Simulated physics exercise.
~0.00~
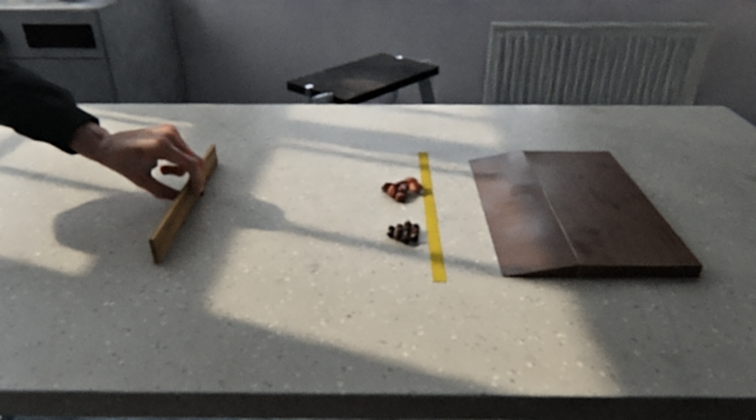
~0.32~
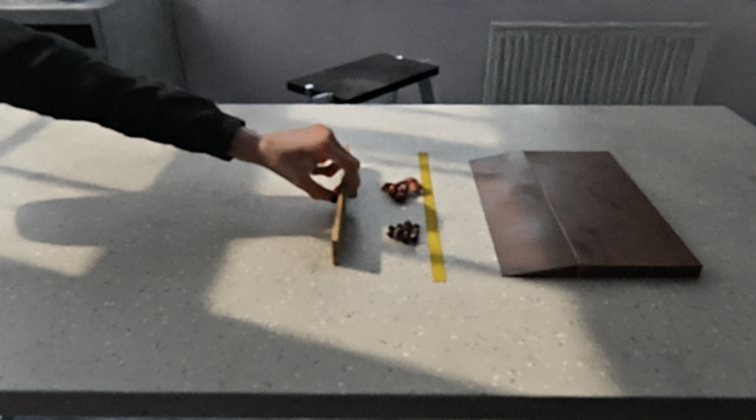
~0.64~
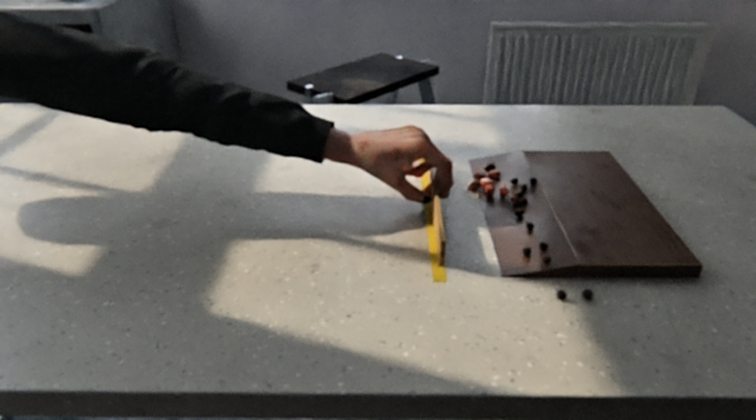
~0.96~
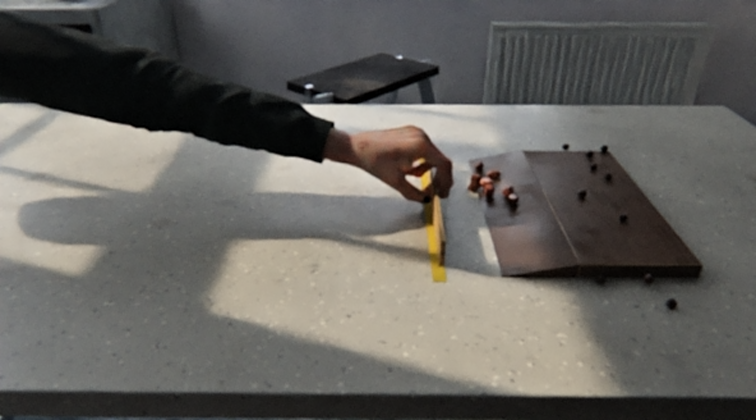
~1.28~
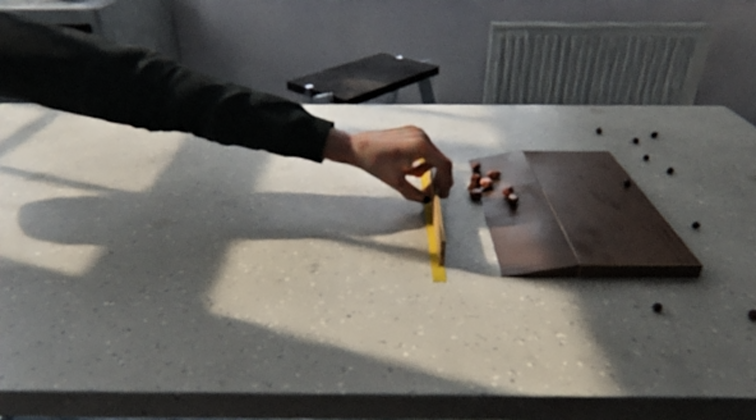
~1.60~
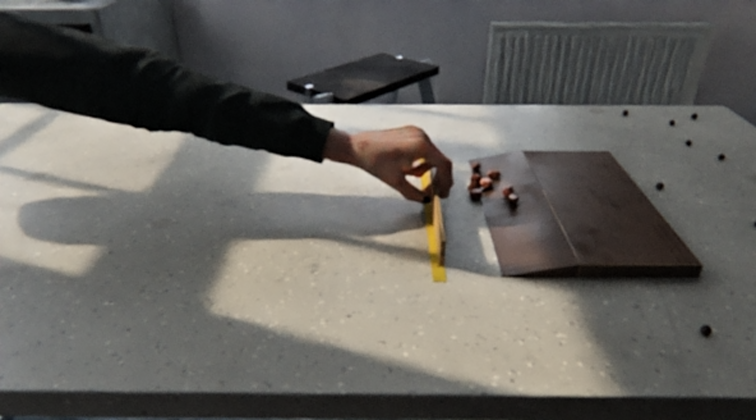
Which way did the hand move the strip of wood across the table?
The hand moved the strip of wood to the right, toward the yellow tape.
